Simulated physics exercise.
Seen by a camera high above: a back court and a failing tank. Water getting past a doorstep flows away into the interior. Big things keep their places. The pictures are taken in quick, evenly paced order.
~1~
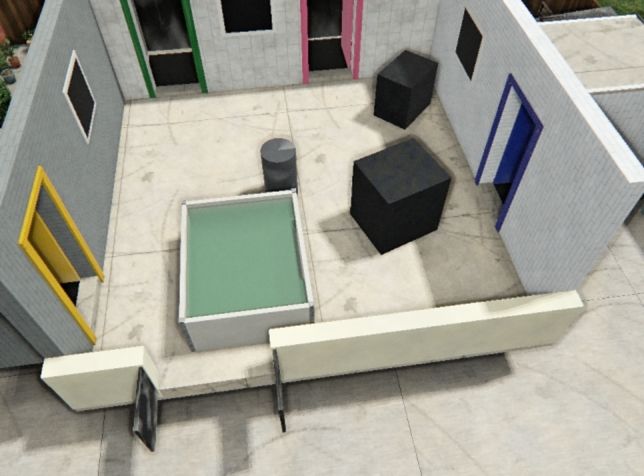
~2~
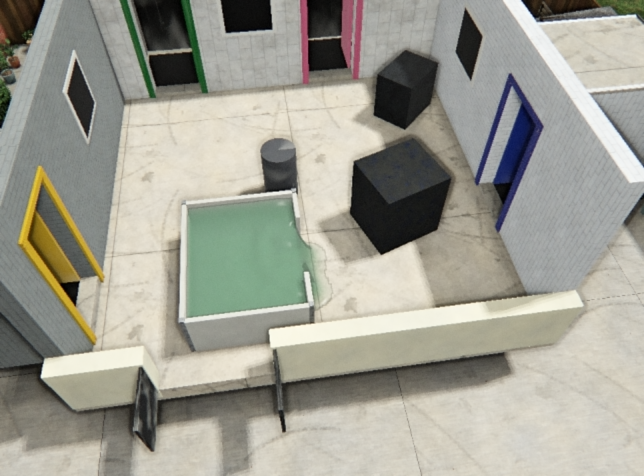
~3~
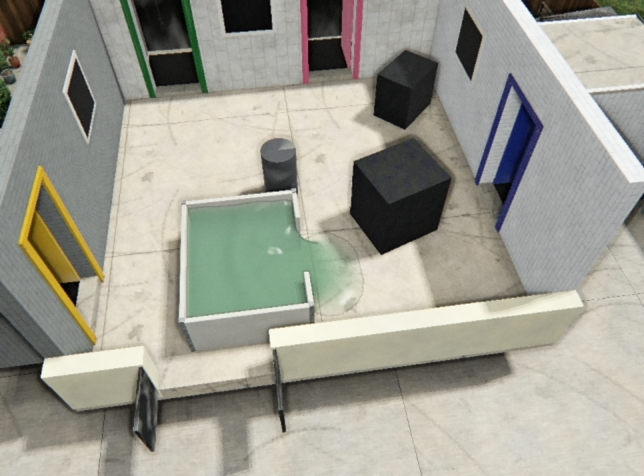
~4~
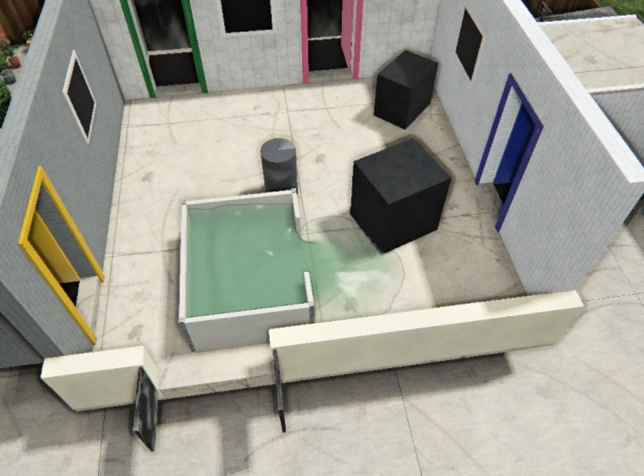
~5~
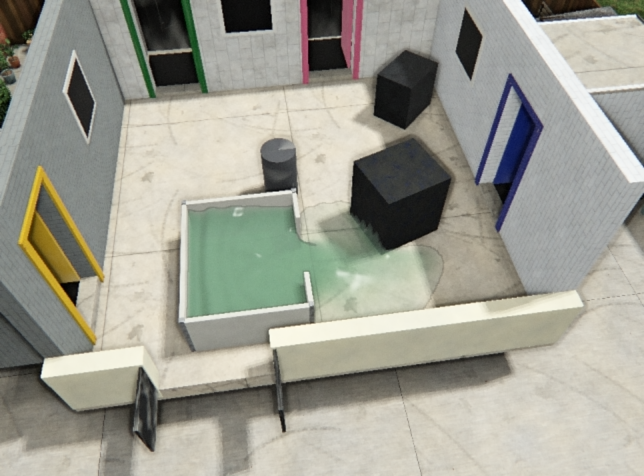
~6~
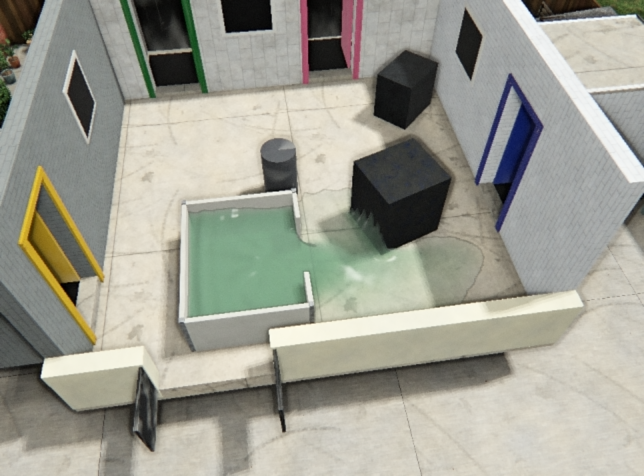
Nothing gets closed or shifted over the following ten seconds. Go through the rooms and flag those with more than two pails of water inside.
Blue door - flagged, yellow door - not flagged, pink door - not flagged, green door - not flagged.
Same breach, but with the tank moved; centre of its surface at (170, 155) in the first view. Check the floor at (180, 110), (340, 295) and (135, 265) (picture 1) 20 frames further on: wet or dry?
Spot one is not touched, spot two is touched, spot three is not touched.
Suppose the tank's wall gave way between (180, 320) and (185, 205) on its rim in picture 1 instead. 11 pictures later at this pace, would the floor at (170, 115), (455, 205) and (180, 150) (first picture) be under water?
The first spot is soaked, the second spared and the third soaked.
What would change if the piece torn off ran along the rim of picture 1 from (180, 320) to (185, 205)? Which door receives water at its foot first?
First: The yellow door.
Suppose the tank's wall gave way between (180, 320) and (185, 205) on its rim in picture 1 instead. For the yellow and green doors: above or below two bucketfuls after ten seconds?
The yellow door exceeds the limit and the green door exceeds the limit.
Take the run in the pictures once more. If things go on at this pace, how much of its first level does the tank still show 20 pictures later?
It works out to roughly 34 percent.
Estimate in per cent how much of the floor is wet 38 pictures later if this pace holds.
I'd say close to 75 per cent.
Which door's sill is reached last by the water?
The yellow-painted one.
A moment on, water covers 20 % of the floor; the blue door wet at the sill, nothing in, the yellow door not reached, the pink door not reached, the green door not reached.
Next, water covers 35 % of the floor; the blue door under two buckets in, the yellow door not reached, the pink door not reached, the green door not reached.
Then, water covers 55 % of the floor; the blue door under two buckets in, the yellow door not reached, the pink door wet at the sill, nothing in, the green door not reached.
Later, water covers 75 % of the floor; the blue door over two buckets in, the yellow door wet at the sill, nothing in, the pink door under two buckets in, the green door wet at the sill, nothing in.
In the end, water covers 95 % of the floor; the blue door over two buckets in, the yellow door wet at the sill, nothing in, the pink door under two buckets in, the green door wet at the sill, nothing in.
